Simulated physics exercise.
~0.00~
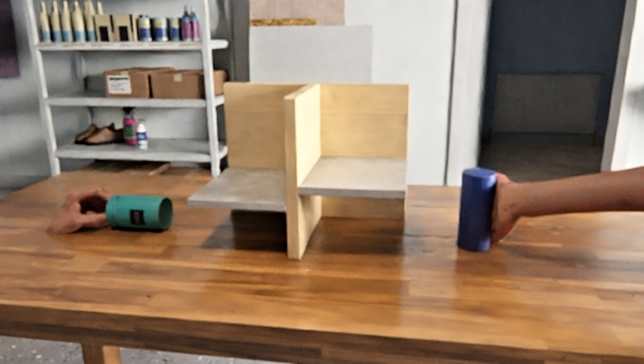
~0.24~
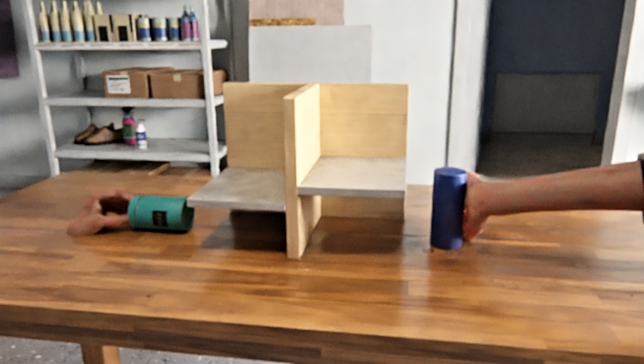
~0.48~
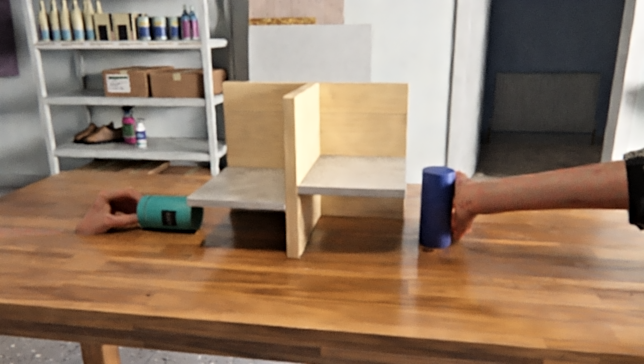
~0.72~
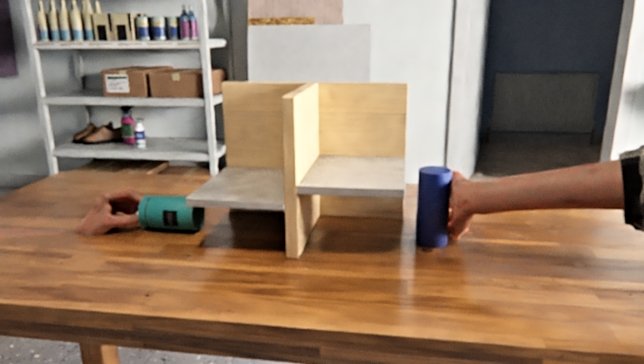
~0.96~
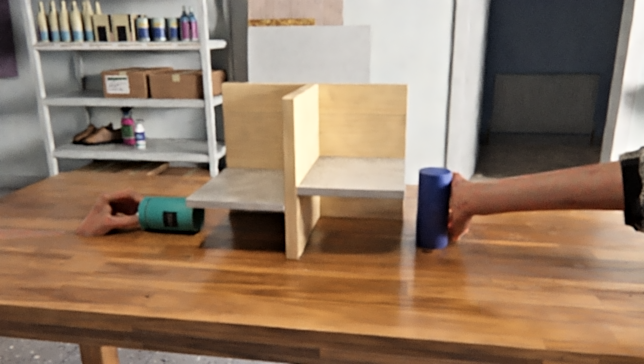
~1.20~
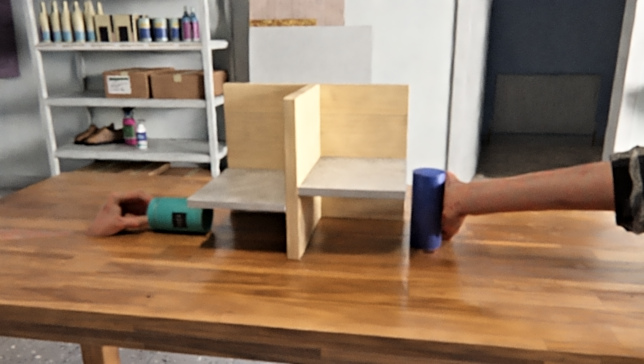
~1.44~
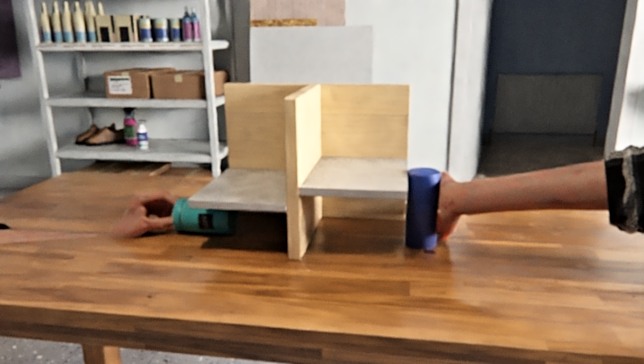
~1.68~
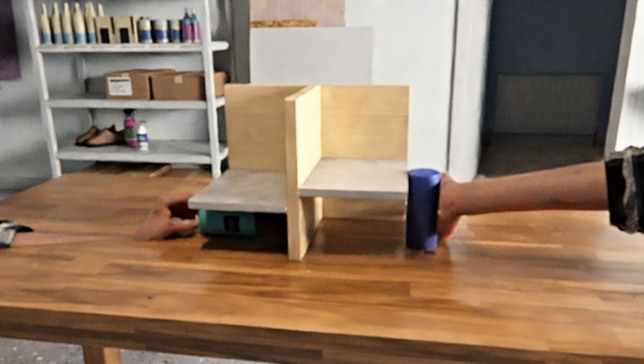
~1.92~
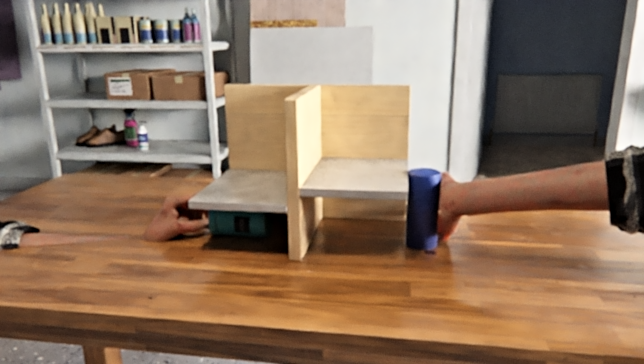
Hands sliding a turquoise jar on its side under a low wooden shelf while an upright blue cylinder stops at the edge.
